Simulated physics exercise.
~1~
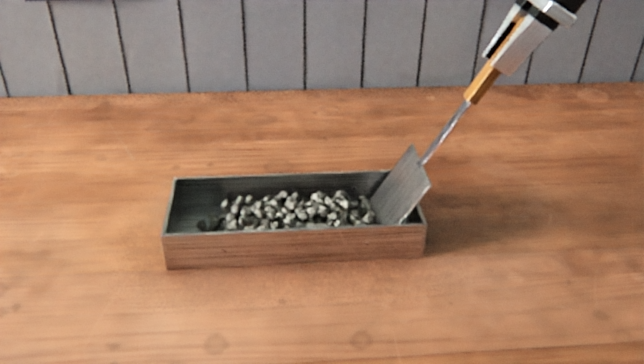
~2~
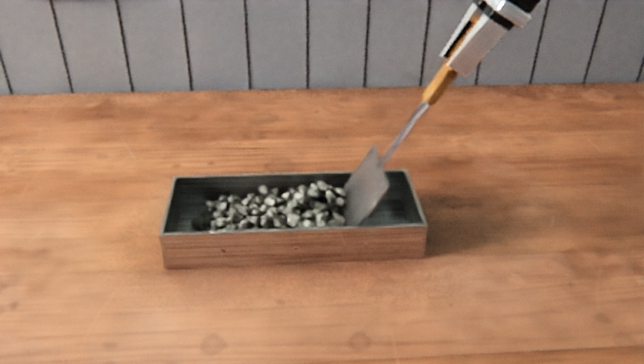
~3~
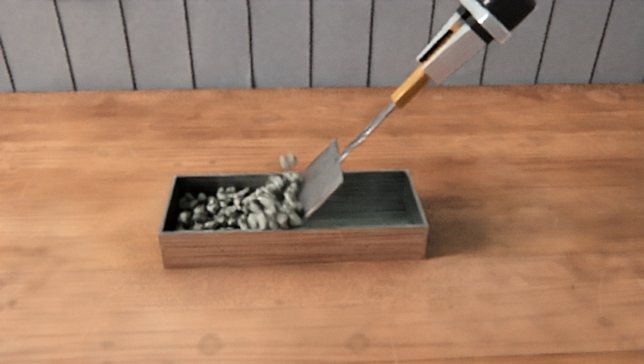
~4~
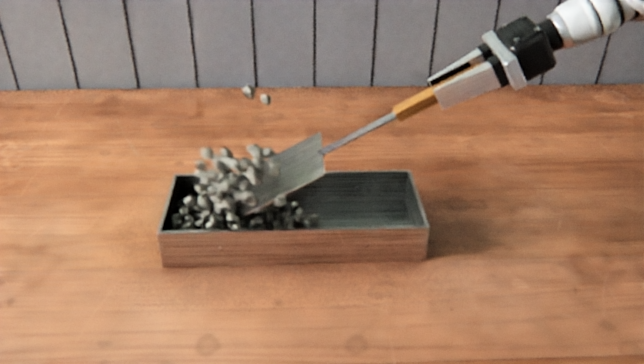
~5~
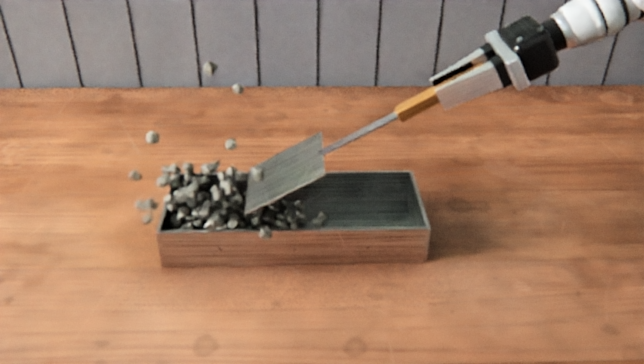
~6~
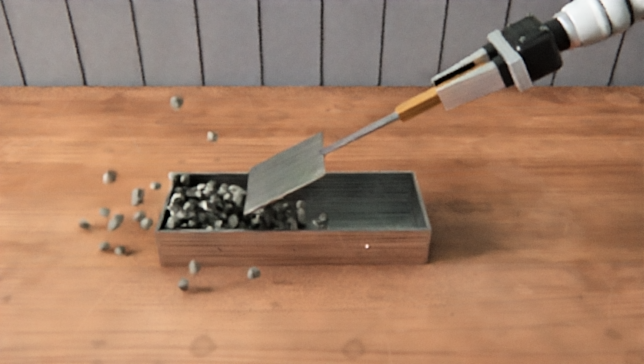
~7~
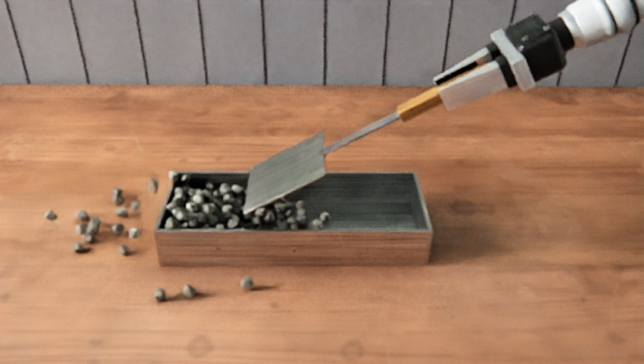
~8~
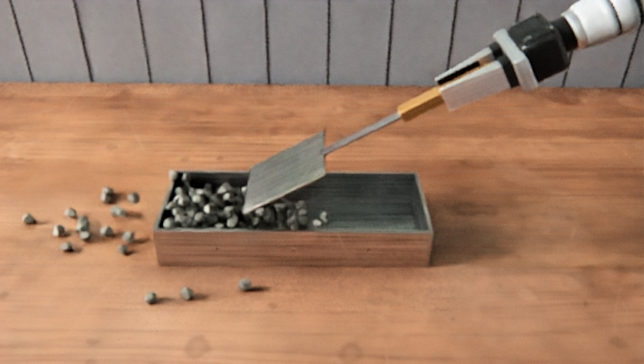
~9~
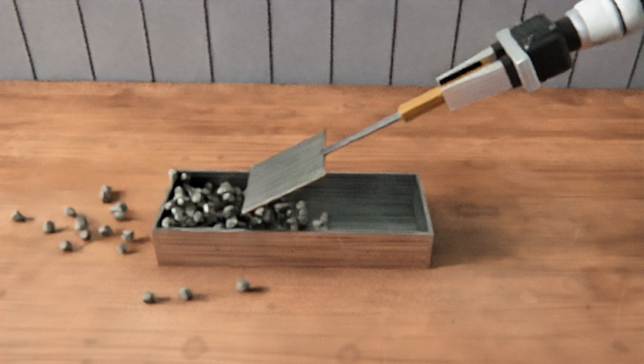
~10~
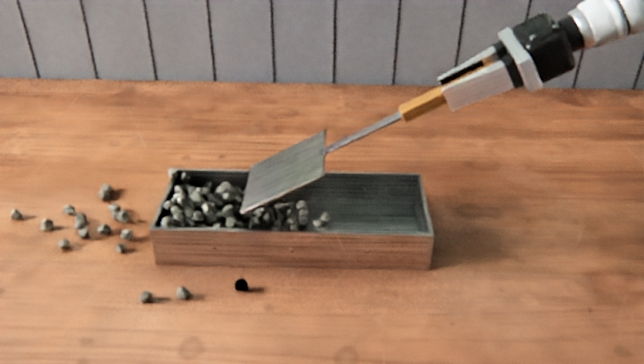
A robot arm pushes pebbles left through a tin with a turner, flinging some onto the table.
